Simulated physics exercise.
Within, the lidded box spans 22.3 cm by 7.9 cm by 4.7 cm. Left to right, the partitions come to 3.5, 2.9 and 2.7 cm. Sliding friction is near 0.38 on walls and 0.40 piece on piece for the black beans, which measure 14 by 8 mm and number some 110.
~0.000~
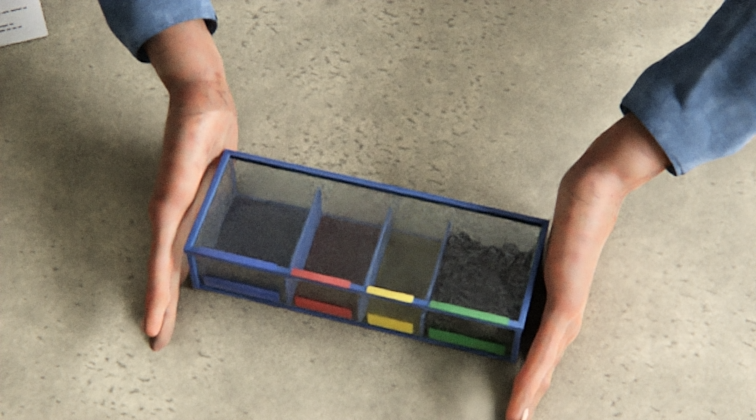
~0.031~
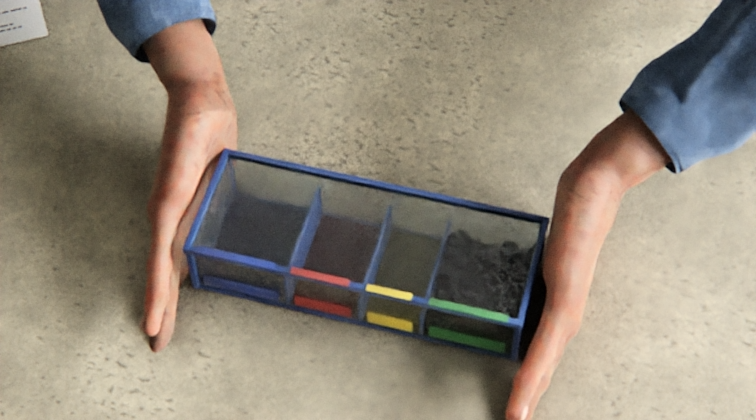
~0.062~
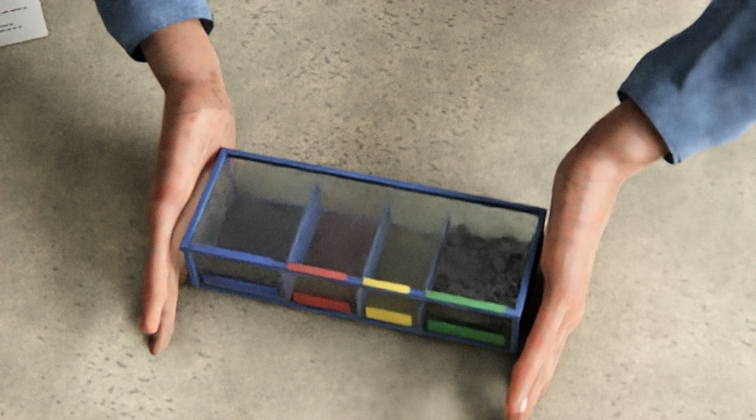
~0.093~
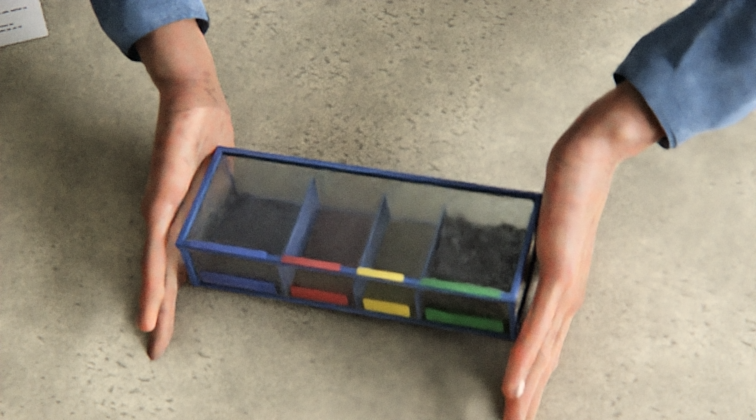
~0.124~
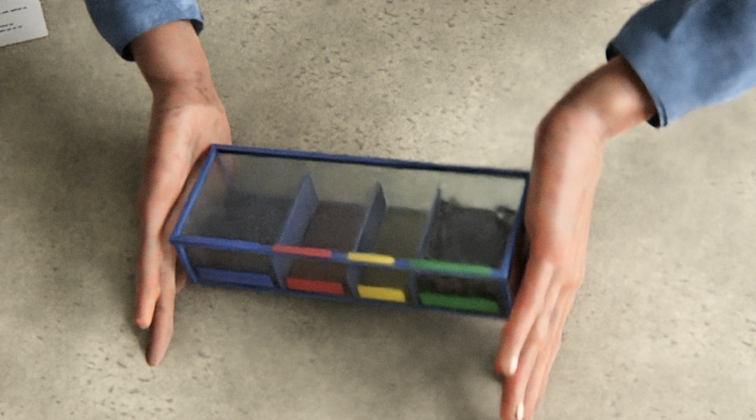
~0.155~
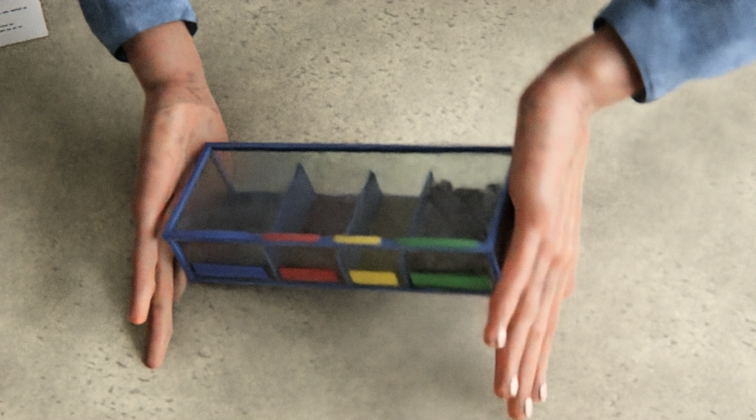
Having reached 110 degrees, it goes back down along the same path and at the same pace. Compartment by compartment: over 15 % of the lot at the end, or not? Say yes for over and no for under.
Red: Yes; blue: Yes; green: Yes; yellow: Yes.
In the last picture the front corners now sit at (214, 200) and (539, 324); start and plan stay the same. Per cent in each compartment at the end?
Red = 0 %, blue = 0 %, green = 100 %, yellow = 0 %.
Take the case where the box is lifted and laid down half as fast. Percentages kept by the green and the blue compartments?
Result: Green = 0 %; blue = 50 %.
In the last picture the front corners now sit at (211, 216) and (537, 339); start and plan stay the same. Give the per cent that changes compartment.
In that case close to 0 per cent.
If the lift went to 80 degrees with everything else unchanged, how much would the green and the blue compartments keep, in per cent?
In that case green 55, blue 5.
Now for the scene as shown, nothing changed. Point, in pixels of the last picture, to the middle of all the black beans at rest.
Somewhere around (382, 253) in the final frame.
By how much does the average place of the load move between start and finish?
9.0 cm or thereabouts.
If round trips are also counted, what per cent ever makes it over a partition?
Estimate: Some 70 per cent.
After 0.72 s, tilt 110 degrees; red 10 %, blue 5 %, green 65 %, yellow 15 %.
After 1.09 s, tilt 47 degrees; red 20 %, blue 30 %, green 30 %, yellow 20 %.
After 1.55 s, tilt 0 degrees; red 20 %, blue 30 %, green 30 %, yellow 20 %.
By 2.2 s all is still; red 20 %, blue 30 %, green 30 %, yellow 20 %.
